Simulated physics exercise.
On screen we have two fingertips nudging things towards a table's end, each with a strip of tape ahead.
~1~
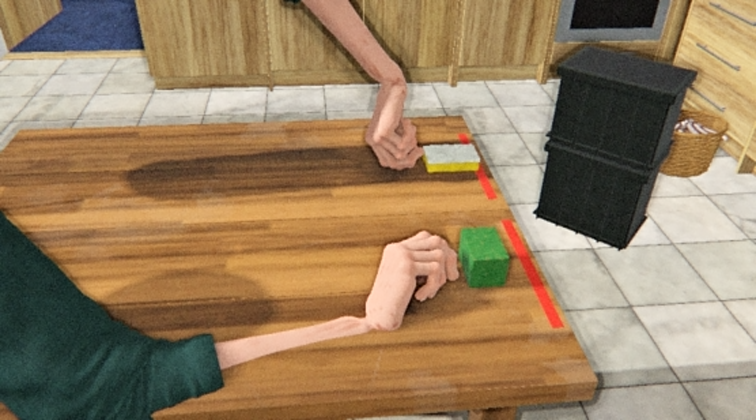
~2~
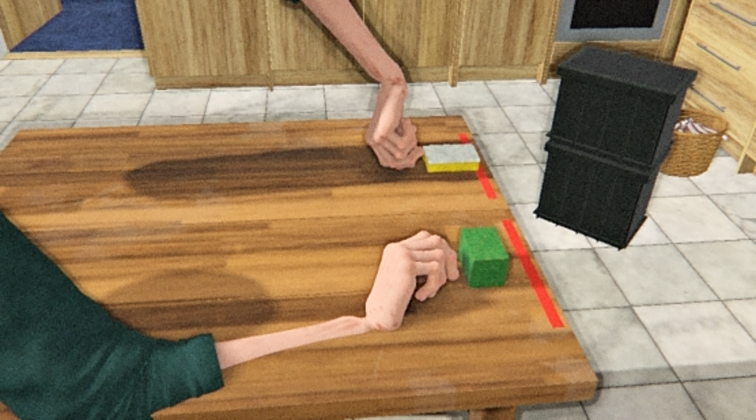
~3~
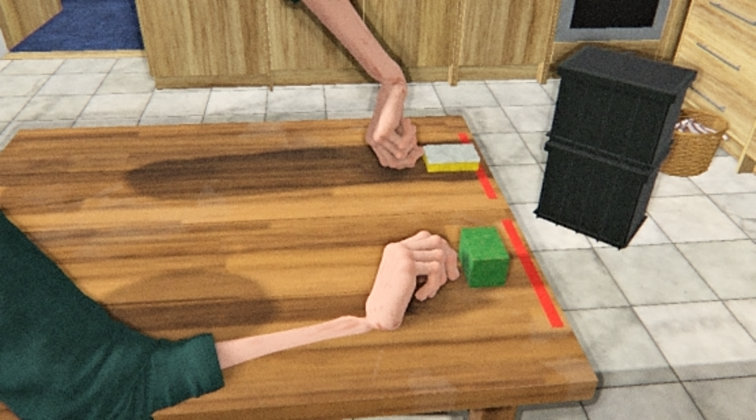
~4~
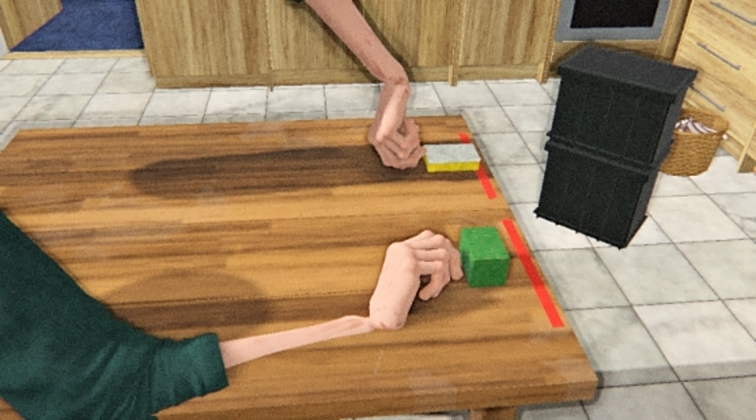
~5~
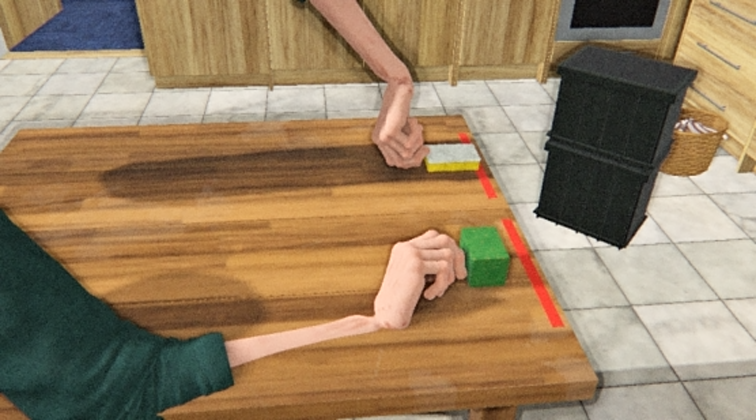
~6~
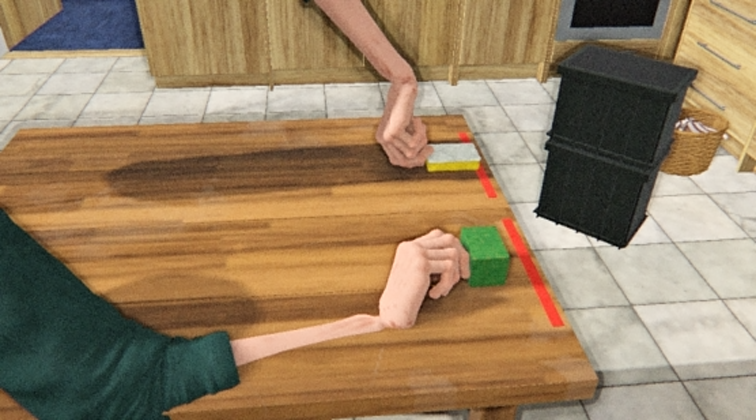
At the start, two hands rest on a wooden table, one just behind a yellow sponge and the other beside a green block, with red tape near the table's edge. Both hands then creep slightly to the right, closing up to the objects, while the sponge and block barely shift, if at all.
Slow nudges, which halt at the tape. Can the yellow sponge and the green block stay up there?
In the end I think the yellow sponge will go off the table, I think the green block will go off the table.
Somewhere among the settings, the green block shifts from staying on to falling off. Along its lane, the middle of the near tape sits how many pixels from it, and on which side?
Shift: About 12 px, direction left.
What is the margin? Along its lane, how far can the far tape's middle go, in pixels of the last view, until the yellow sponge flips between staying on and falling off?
Move it 20 pixels left.
Then, 1.02 s past the last view, yellow sponge in the air near (505, 214); green block leaning 54° off how it started near (562, 265).
Then, 1.30 s past the last view, yellow sponge come down near (466, 406); green block in the air.
Finally, the yellow sponge drops to the floor; the green block drops to the floor.
